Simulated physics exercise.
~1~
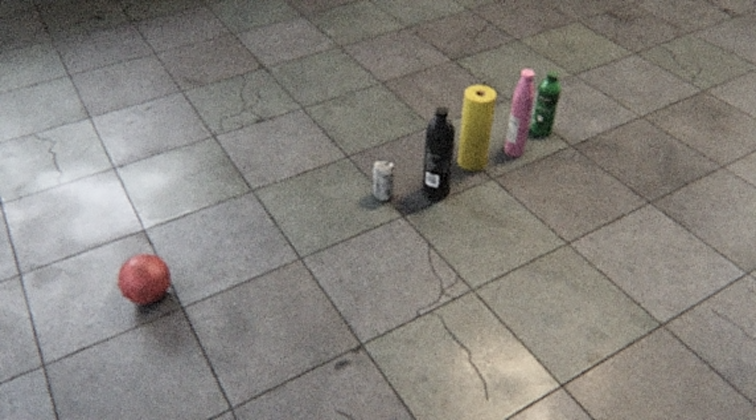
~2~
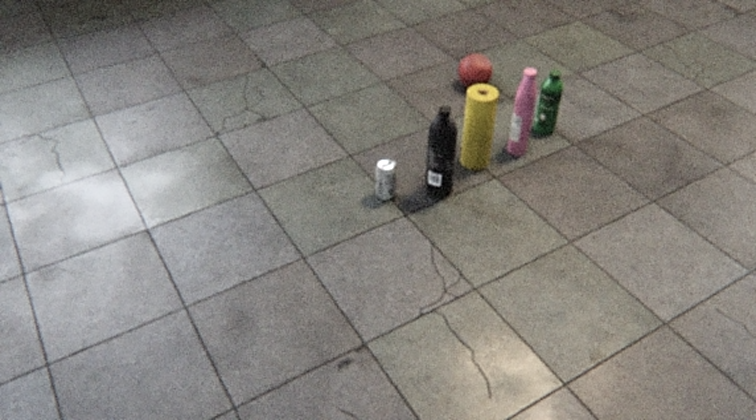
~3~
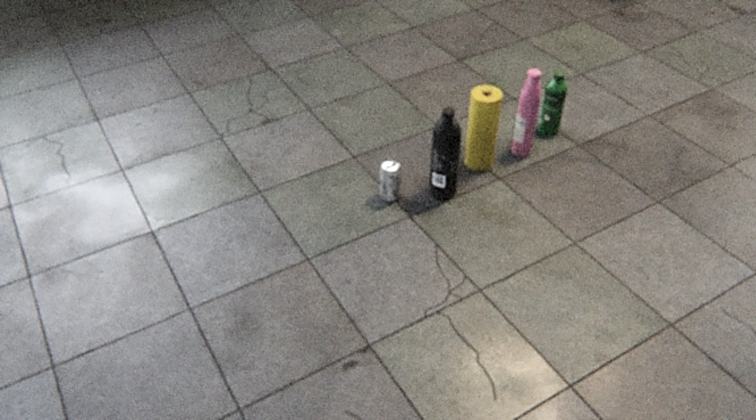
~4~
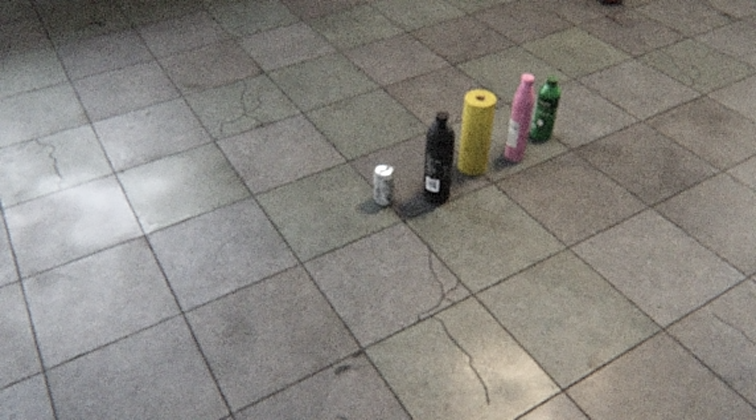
A red ball rolled across the tiled floor from the left, passed behind the row of bottles, yellow roll and small white can without knocking any over, and went out of view, leaving all five standing where they were.
